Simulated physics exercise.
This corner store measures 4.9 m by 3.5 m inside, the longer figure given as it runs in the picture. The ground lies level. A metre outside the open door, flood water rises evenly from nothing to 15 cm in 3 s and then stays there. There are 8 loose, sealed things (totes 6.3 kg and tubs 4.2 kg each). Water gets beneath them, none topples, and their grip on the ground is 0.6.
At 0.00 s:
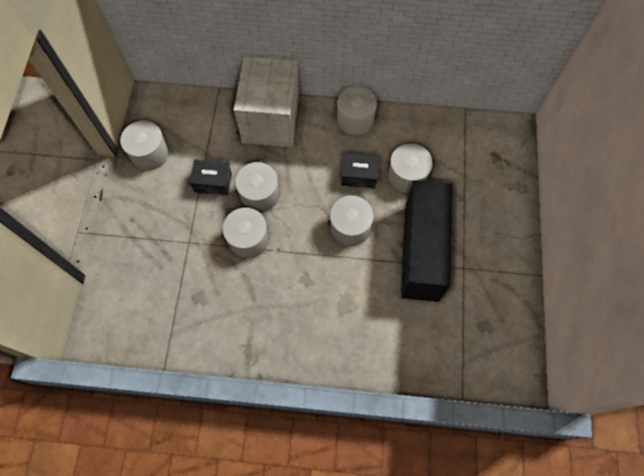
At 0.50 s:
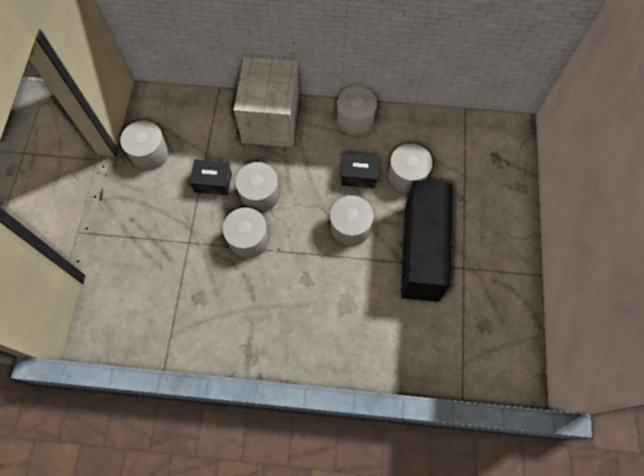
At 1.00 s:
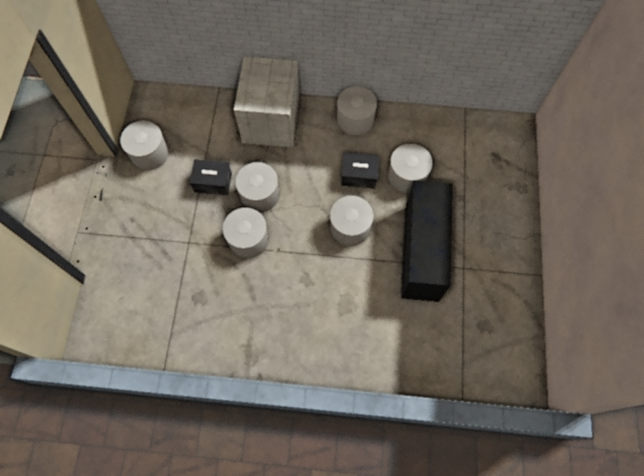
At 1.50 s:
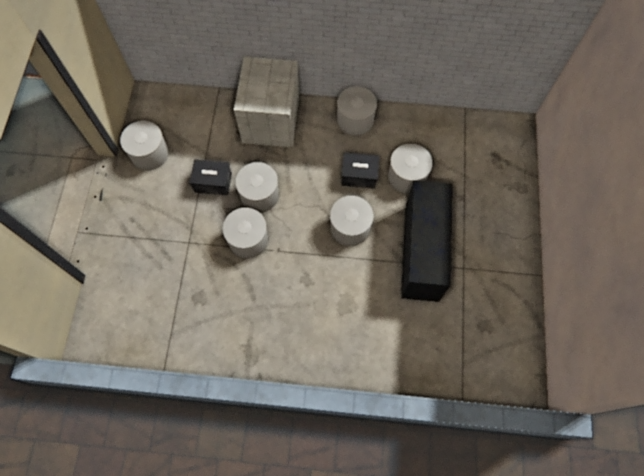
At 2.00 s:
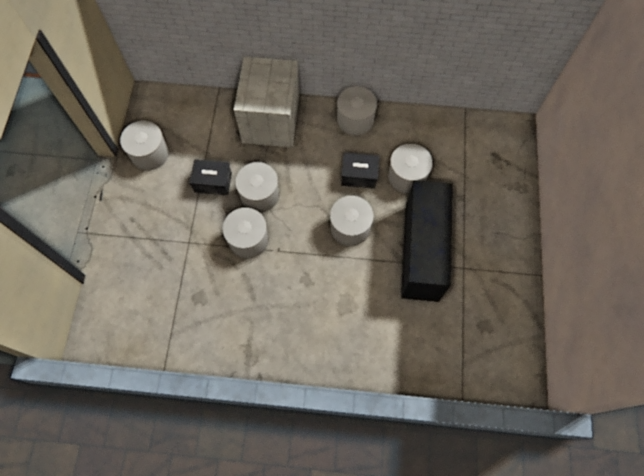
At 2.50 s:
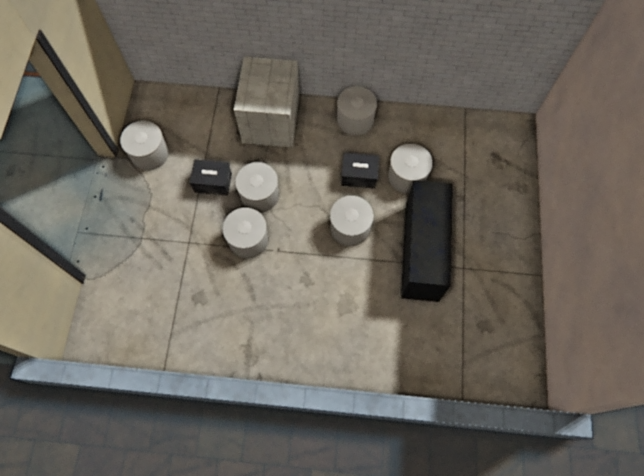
Water spreads through the open door at left while the tubs and boxes stay still.
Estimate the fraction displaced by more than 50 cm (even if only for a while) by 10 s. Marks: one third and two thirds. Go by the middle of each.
That comes to two thirds or above.
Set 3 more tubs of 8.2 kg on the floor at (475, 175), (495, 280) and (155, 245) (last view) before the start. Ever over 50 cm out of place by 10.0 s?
In that order: Short of it, short of it, more.
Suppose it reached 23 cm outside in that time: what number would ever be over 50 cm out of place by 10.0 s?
Then 7.
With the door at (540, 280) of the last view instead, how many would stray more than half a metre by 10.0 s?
Then 1.
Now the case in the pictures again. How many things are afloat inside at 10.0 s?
8 of them.
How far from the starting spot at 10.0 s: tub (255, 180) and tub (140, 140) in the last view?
In turn: 140 cm, 80 cm.
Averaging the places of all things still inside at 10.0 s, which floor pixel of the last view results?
At about (393, 176).
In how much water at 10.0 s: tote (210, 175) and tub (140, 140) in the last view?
Roughly 6 and 3 cm.
After 3.5 s 0 of 8 are over 50 cm from their spots; 0 afloat.
After 4.5 s 1 of 8 are over 50 cm from their spots; 0 afloat.
After 7.0 s 3 of 8 are over 50 cm from their spots; 3 afloat.
After 10.0 s 8 of 8 are over 50 cm from their spots, and 8 have been at some point; 8 afloat.
